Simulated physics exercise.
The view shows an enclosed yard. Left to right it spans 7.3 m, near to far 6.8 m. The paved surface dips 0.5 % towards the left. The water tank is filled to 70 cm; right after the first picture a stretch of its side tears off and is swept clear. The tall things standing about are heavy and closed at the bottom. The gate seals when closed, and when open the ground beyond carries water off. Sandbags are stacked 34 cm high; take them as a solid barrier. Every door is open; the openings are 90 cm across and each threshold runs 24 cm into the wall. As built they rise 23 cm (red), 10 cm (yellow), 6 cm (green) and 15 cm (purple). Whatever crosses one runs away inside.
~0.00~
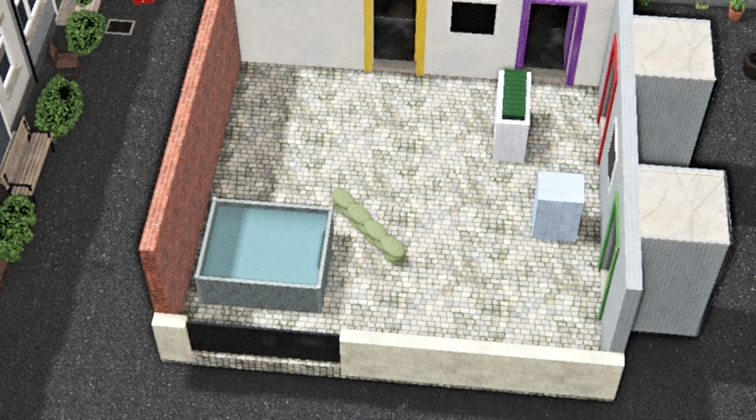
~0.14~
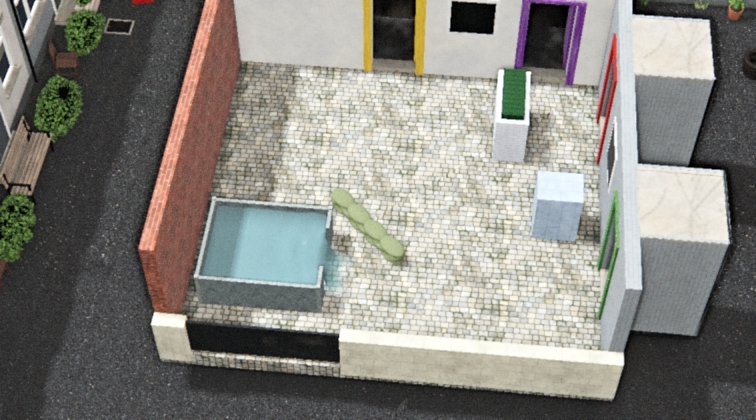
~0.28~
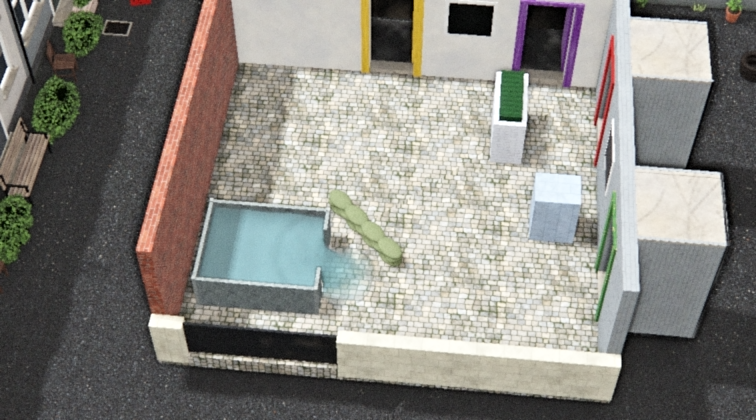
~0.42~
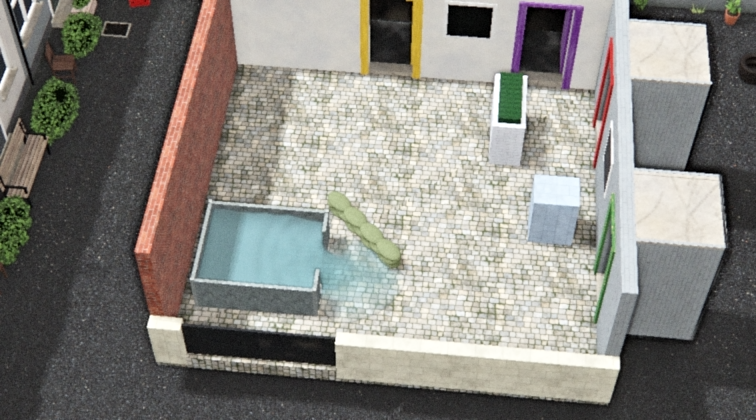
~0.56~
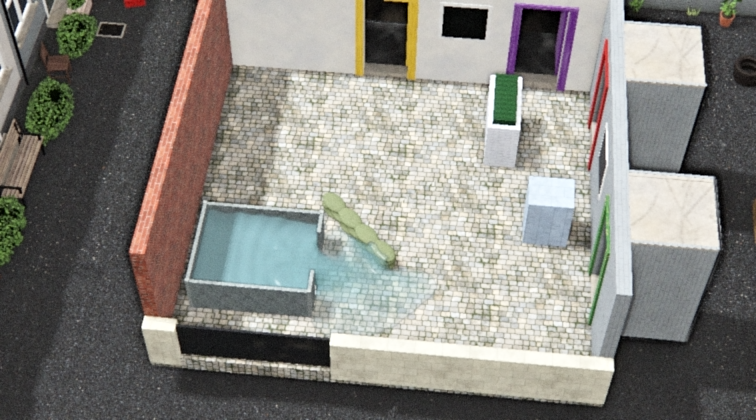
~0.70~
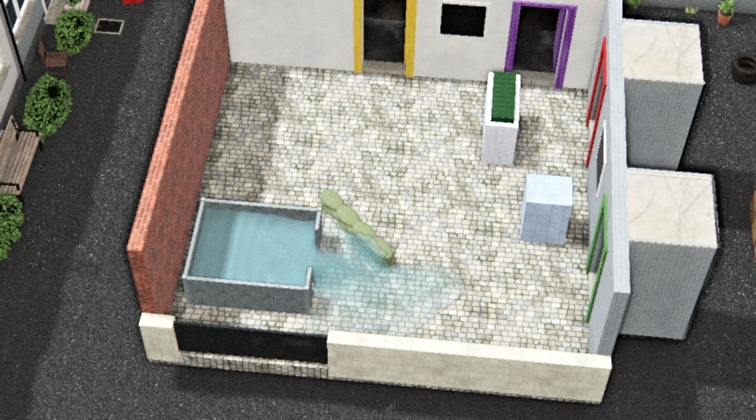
The clip shows a walled paved yard with a water tank at left; part of the tank's right side opens, and water pours out, spreading rightward across the paving past a low green barrier as the view shifts slightly.
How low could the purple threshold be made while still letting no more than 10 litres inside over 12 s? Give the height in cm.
Some 8.5 cm above the ground.
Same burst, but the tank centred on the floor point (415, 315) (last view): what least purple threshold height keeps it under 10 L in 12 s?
About 13.0 cm.
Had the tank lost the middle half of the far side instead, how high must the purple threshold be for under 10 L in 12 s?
Then roughly 7.0 cm.
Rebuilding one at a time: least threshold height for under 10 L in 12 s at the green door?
Roughly 13.5 cm at green.
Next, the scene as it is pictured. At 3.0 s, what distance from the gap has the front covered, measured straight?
Some 5.2 m out.
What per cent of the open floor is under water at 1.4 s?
About 20 per cent.
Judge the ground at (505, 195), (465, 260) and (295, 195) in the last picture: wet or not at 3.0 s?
In turn: Not reached, flooded, under water.
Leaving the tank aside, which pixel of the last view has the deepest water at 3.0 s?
At about (584, 361).
After 1.4 s water covers 20 % of the floor, deepest (40 cm) near (364, 264); it has not reached the purple door.
After 3.0 s water covers 35 % of the floor, deepest (34 cm) near (584, 361); it has not reached the purple door.
After 12.0 s water covers 95 % of the floor, deepest (9 cm) near (226, 85); 6 cm at the purple door, 0 litres in over its 15 cm threshold.
At the purple door as built, the water arrived by 5.6 s and peaked near 12 cm at 6.6 s.
Run again over the same 12 s with other heights there, 25 litres in over 7 cm, 5 litres over 9.5 cm. The limit of 10 litres is kept from about 8.5 cm up.
